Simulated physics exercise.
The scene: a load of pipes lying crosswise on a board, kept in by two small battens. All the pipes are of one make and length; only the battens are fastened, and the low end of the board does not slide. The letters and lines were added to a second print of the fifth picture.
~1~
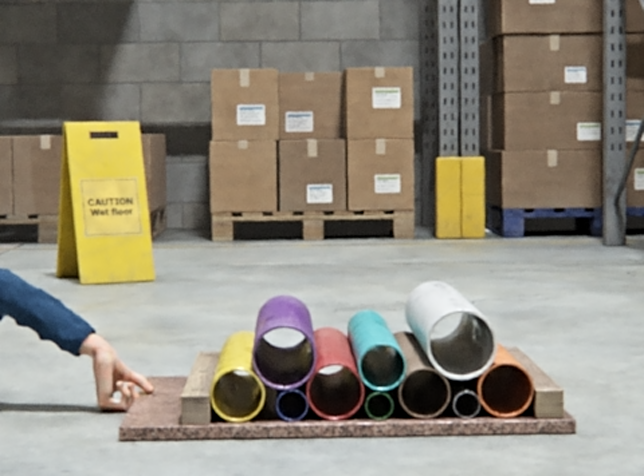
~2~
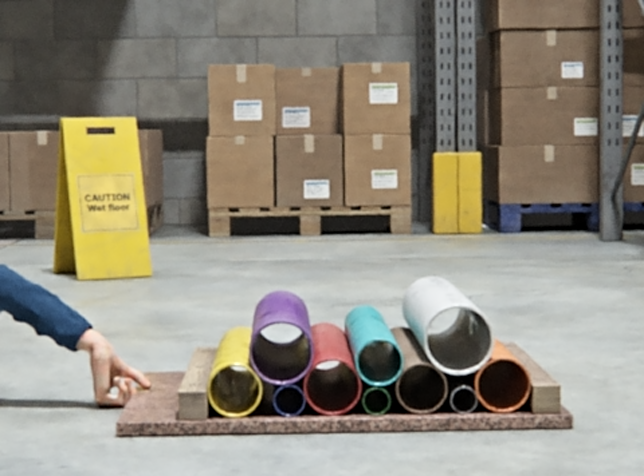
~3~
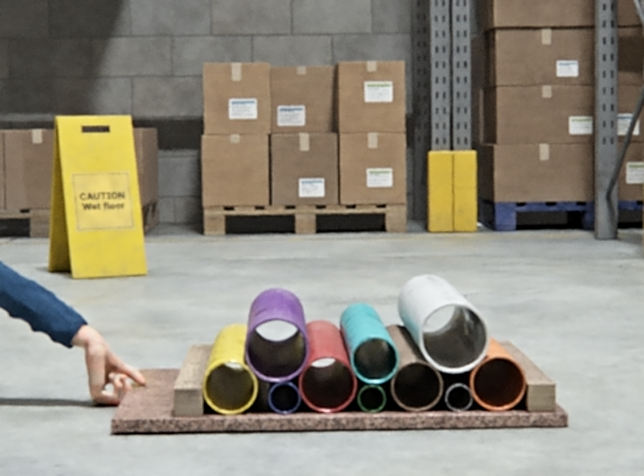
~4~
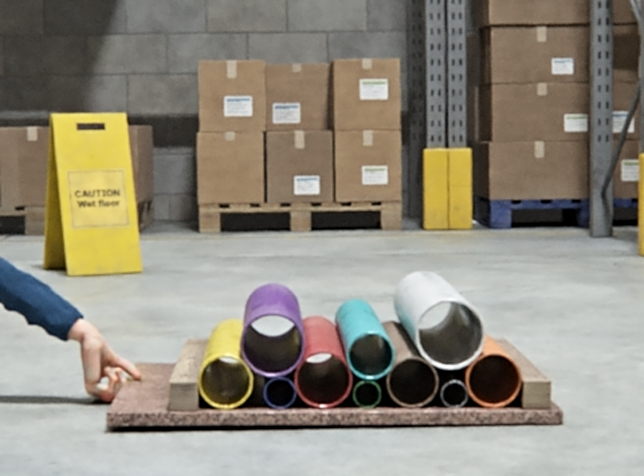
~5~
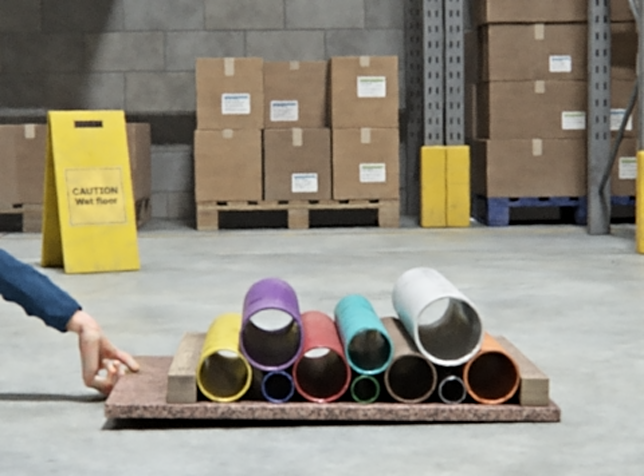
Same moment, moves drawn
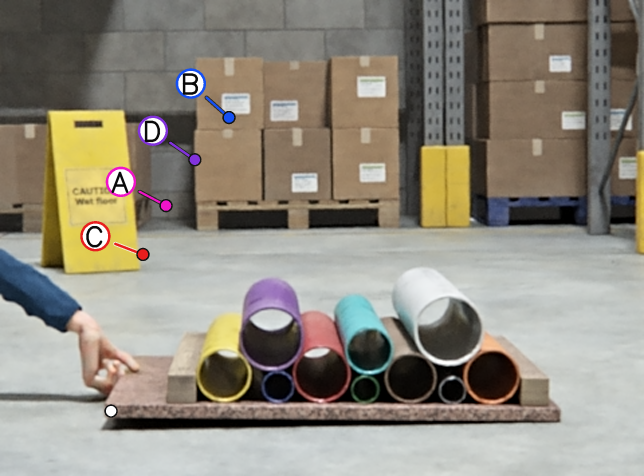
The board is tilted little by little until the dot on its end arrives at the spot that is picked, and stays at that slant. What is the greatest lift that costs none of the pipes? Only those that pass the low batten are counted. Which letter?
Mark D is as high as it can go.
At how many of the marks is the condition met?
Three of them.
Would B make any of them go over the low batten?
Yes.
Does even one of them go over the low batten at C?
At C: No.
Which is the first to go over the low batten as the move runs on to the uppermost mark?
It is the white one.
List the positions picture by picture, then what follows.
Red pipe (335, 391); brown pipe (424, 393), in the first picture.
Brown pipe (421, 388); grey pipe (464, 400), in the second picture.
Board (334, 381); yellow pipe (230, 387); blue pipe (284, 398); red pipe (328, 384), in the third picture.
Board (330, 377); yellow pipe (225, 382); blue pipe (280, 393); grey pipe (454, 394), in the fourth picture.
Board (328, 372); yellow pipe (224, 375); blue pipe (278, 387), in the fifth picture.
On the marked copy, A at (166, 205); B at (229, 117); C at (143, 254); D at (195, 160); the white dot at (111, 411).
Following D. Soon after the start, board at 20°.
Later, board at 36°.
In the end, board at 36°, none over the low batten.
As for the rest, A none over the low batten; B three over the low batten (purple, turquoise, white); C none over the low batten.
